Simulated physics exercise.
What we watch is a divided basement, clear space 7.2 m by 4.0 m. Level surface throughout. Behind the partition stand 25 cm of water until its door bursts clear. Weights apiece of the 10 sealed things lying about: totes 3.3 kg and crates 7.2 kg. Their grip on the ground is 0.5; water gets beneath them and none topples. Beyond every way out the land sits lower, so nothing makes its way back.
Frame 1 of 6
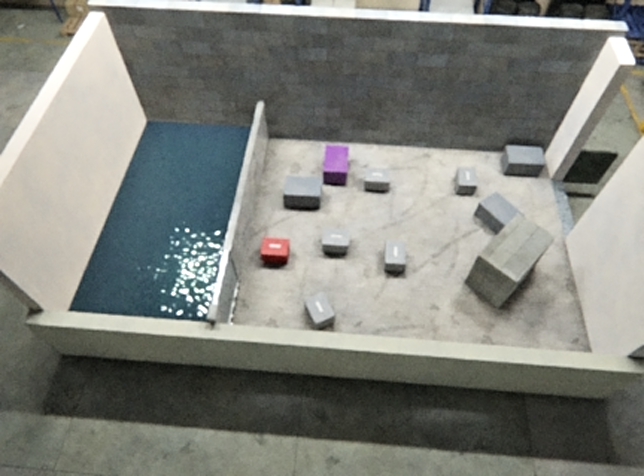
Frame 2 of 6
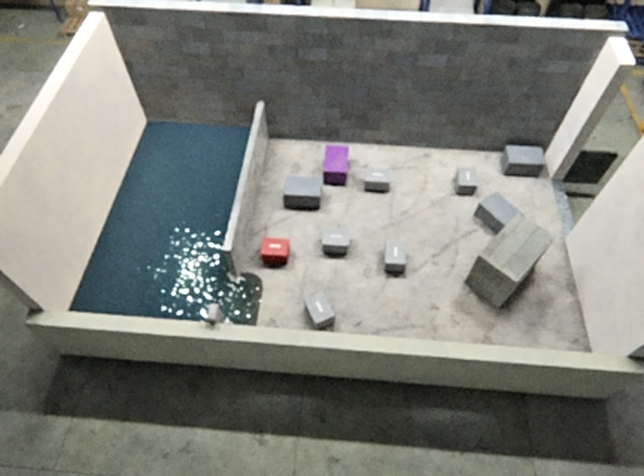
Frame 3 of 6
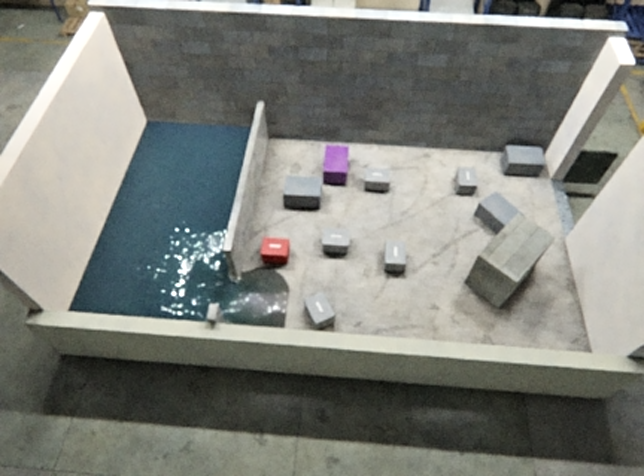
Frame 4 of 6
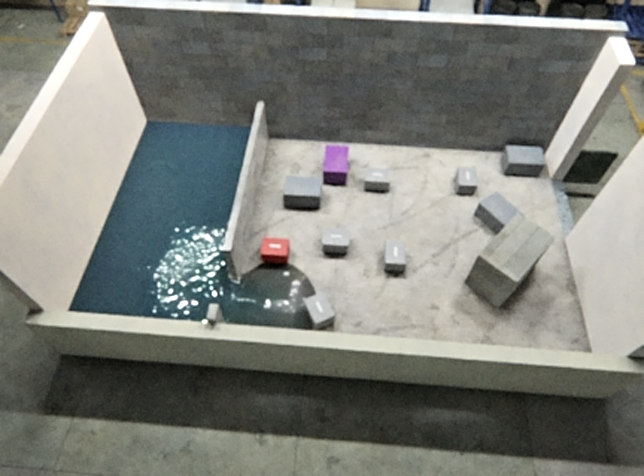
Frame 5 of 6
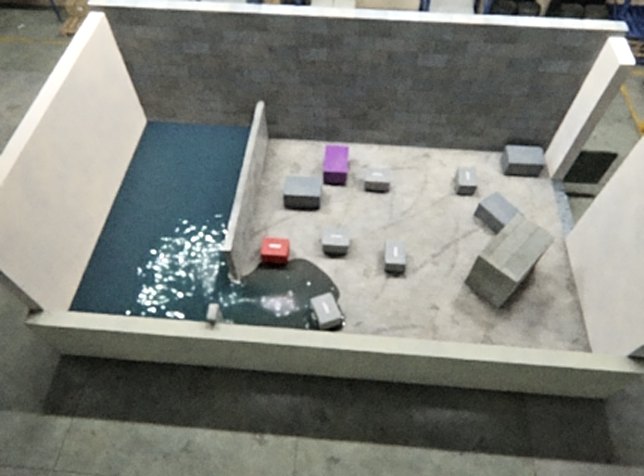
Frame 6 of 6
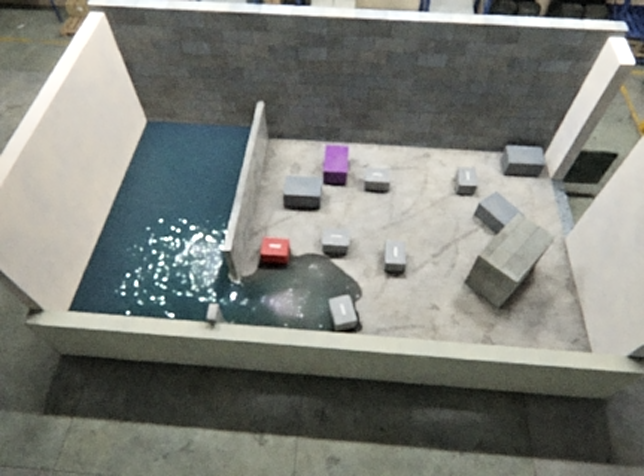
Water spreads through a gap in the low divider and shifts a small gray box right.
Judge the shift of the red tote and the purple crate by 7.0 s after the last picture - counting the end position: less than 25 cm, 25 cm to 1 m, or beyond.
Obs: Red tote - negligible displacement; purple crate - negligible displacement.
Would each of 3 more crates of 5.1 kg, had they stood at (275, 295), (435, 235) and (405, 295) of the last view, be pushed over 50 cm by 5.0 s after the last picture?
In the order given, further, further and further.
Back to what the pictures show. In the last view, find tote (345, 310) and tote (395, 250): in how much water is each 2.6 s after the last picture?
Close to 3 and 4 centimetres.
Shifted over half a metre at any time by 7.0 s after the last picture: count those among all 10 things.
I count 4 of them.
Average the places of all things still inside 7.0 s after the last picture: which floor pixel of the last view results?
Around (402, 193).
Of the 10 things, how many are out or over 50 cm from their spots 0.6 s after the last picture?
I count 1.
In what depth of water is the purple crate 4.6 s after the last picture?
0 cm, roughly.
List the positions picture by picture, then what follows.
In the first picture, the red tote at (275, 246), on the bottom; the purple crate at (336, 158), on the bottom; 8.6 m2 under water; 0 of 10 have shifted.
In the second picture, the red tote at (275, 246), on the bottom; the purple crate at (336, 158) rests on the ground; 9.0 m2 under water; 0 of 10 have shifted.
In the third picture, the red tote at (275, 246), on the bottom; the purple crate at (336, 158) rests on the ground; 9.5 m2 under water; 0 of 10 have shifted.
In the fourth picture, the red tote at (275, 246) rests on the ground; the purple crate at (336, 158) rests on the ground; 10.0 m2 under water; 0 of 10 have shifted.
In the fifth picture, the red tote at (275, 246), on the bottom; the purple crate at (336, 158), on the bottom; water covers 10.4 m2; 1 of 10 have shifted.
In the sixth picture, the red tote at (275, 246) rests on the ground; the purple crate at (336, 158), on the bottom; 10.9 m2 under water; 1 of 10 have shifted.
Then, 0.6 s after the last picture the red tote is near (275, 246), 0.0 m from its start, aground; the purple crate is near (336, 158), 0.0 m from its start, aground; 0 of 10 are out; 0 afloat.
Then, 2.6 s after the last picture the red tote is near (275, 246), 0.0 m from its start, aground; the purple crate is near (336, 158), 0.0 m from its start, aground; 0 of 10 are out; 1 afloat.
Then, 4.6 s after the last picture the red tote is near (275, 246), 0.0 m from its start, aground; the purple crate is near (336, 158), 0.0 m from its start, aground; 0 of 10 are out; 1 afloat.
Then, 7.0 s after the last picture the red tote is near (275, 246), 0.0 m from its start, aground; the purple crate is near (336, 158), 0.0 m from its start, aground; 1 of 10 are out; 4 afloat.
